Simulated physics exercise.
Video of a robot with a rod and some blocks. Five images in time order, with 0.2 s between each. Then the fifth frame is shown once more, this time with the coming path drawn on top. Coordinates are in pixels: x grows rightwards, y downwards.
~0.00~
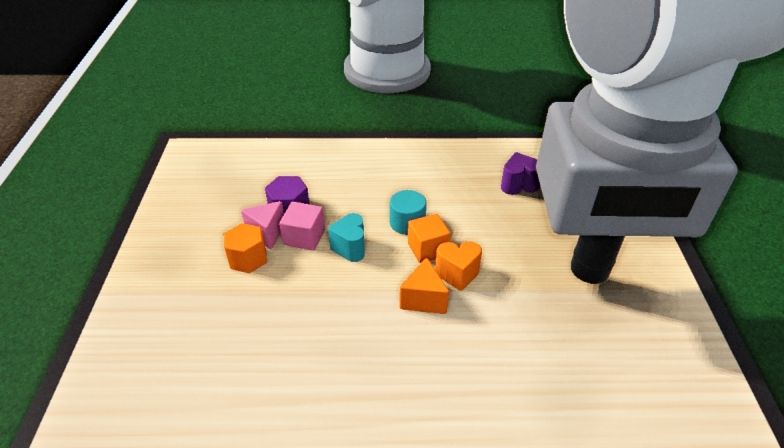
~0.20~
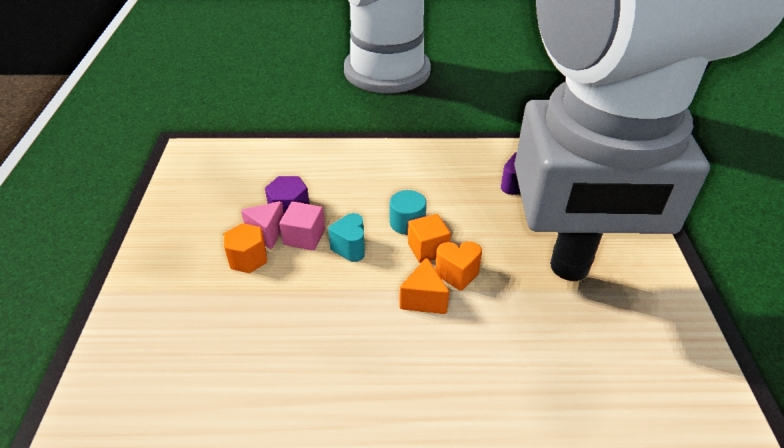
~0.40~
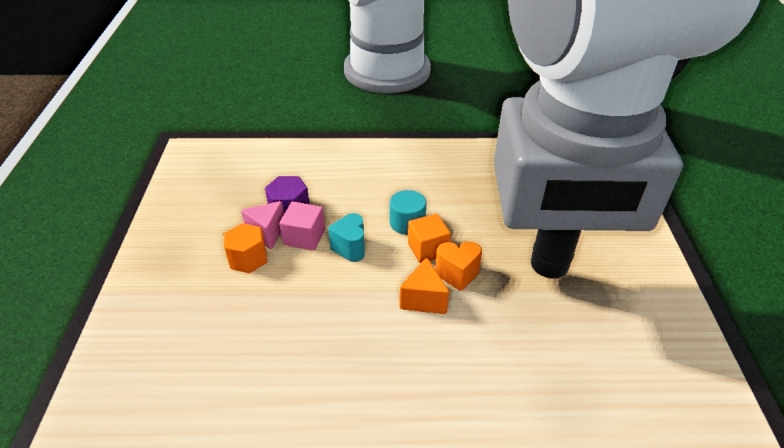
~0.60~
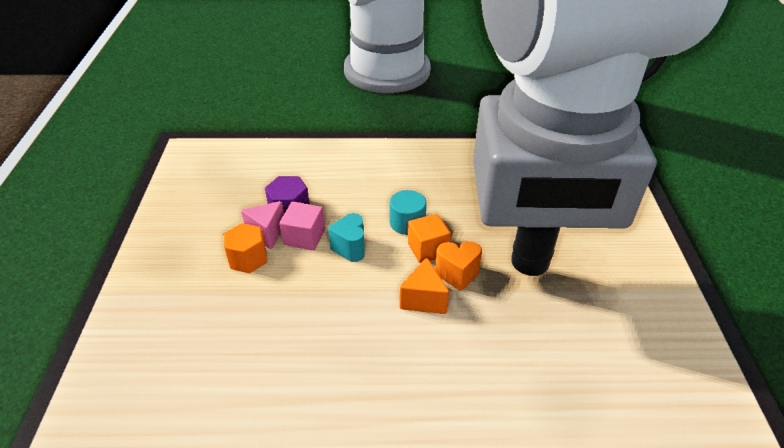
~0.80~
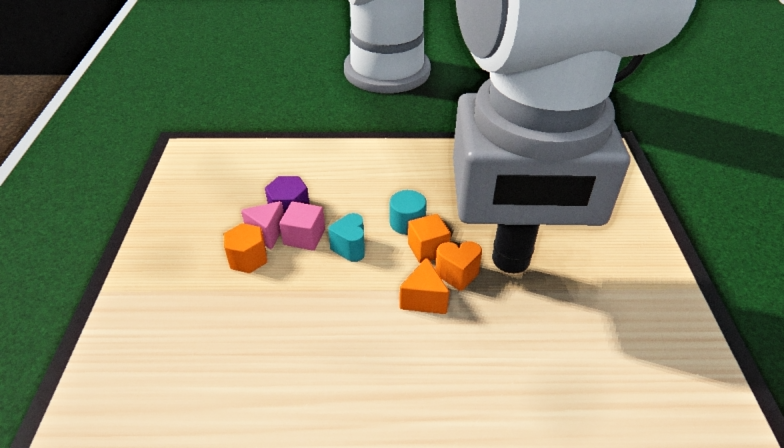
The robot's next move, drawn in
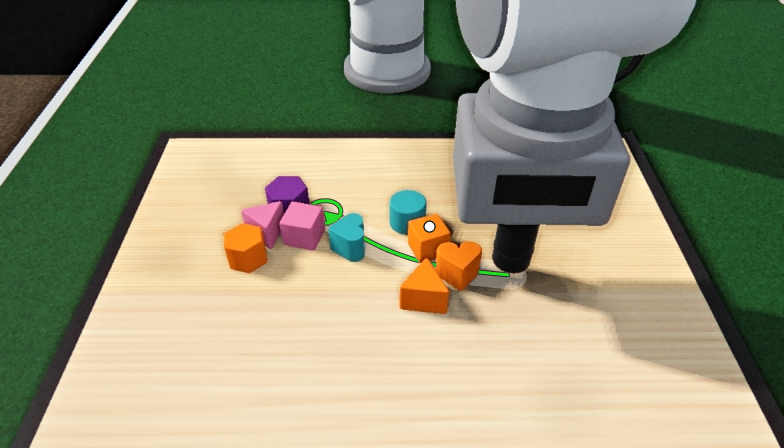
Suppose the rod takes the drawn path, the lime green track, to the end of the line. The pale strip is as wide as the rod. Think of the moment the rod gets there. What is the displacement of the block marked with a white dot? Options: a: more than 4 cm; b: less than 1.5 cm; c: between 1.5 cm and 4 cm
It's a.
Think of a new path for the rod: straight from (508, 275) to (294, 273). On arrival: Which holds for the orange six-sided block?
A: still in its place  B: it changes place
Letter B.
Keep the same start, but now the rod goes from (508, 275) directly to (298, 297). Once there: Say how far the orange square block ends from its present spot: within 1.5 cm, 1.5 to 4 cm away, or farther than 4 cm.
Shift of under 1.5 cm.
The line goes from (508, 275) by way of (436, 265) and (372, 243) to (324, 212); the dot is on the orange square block.
On the path given first. One third of the way, rod at (436, 251); turquoise round block at (404, 197); orange square block at (411, 221), turned 15° clockwise; orange heart-shaped block at (402, 250), turned 40° anticlockwise.
Two thirds of the way, rod at (372, 229); turquoise heart-shaped block at (341, 225); turquoise round block at (389, 180); orange square block at (362, 195), turned 55° clockwise; orange heart-shaped block at (370, 250), turned 100° anticlockwise.
At the end, rod at (323, 198); pink square block at (291, 214); turquoise heart-shaped block at (323, 222), turned 50° anticlockwise; turquoise round block at (389, 180); orange square block at (349, 177), turned 150° clockwise; orange heart-shaped block at (370, 250), turned 100° anticlockwise.
